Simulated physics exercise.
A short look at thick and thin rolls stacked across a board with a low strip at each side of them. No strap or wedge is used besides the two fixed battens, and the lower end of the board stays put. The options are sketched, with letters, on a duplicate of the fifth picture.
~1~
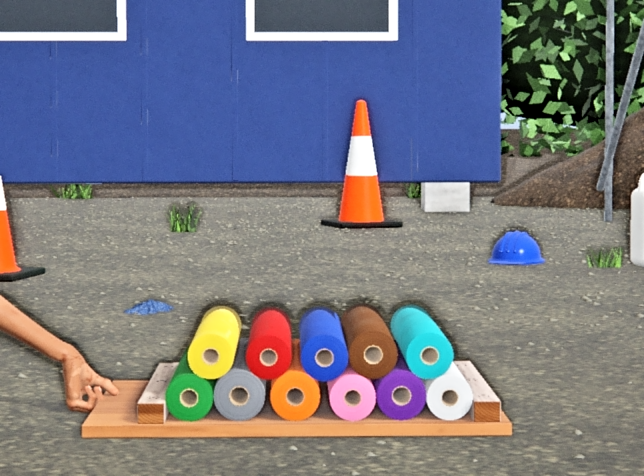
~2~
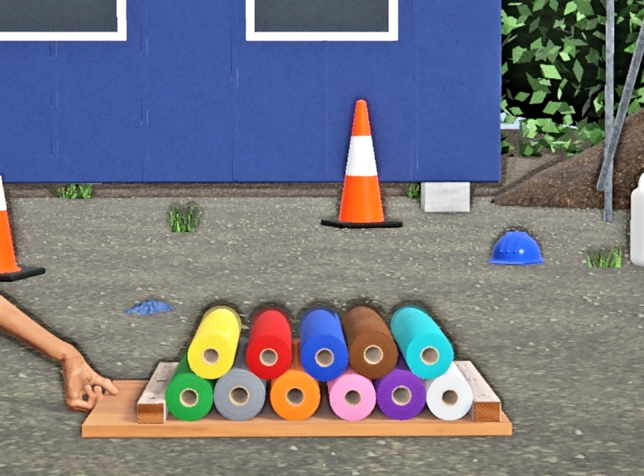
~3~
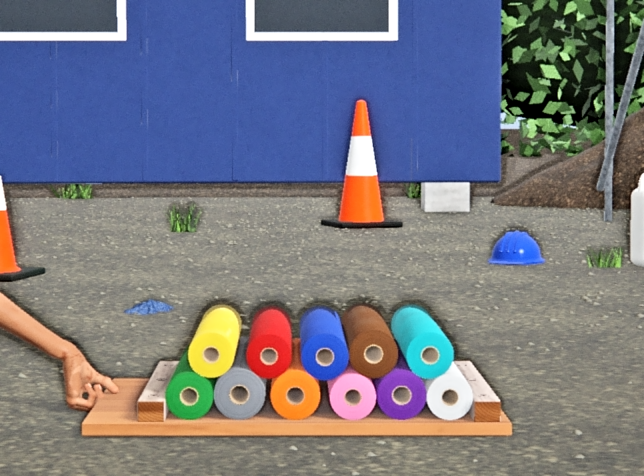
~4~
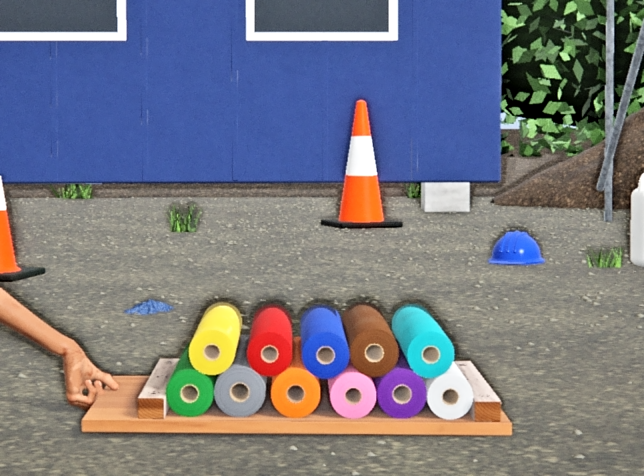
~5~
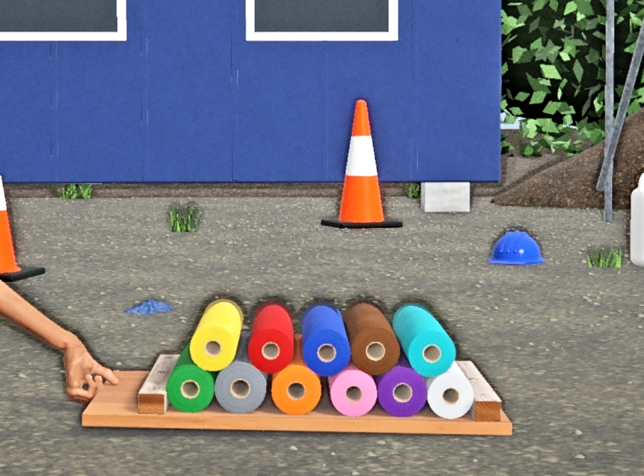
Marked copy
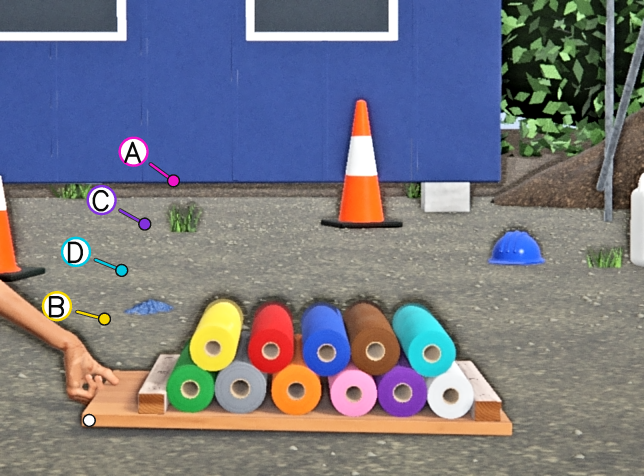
On gravelly ground by a blue building, a hand at left slightly lifting one end of a board stacked with colourful rolls.
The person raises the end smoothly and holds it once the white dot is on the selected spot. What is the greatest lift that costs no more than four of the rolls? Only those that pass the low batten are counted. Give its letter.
Lift it to C and no more.
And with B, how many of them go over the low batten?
With B, none.
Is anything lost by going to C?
Yes.
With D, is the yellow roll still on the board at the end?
Yes.
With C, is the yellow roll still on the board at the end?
The yellow roll: Yes.
On the copy, A at (173, 181); B at (105, 319); C at (145, 224); D at (122, 270); the white dot at (90, 420).
On C. First, board at 18°.
Then, board at 30°.
Finally, board at 30°, four over the low batten (turquoise, brown, blue, red).
By contrast, A five over the low batten; B none over the low batten; D none over the low batten.
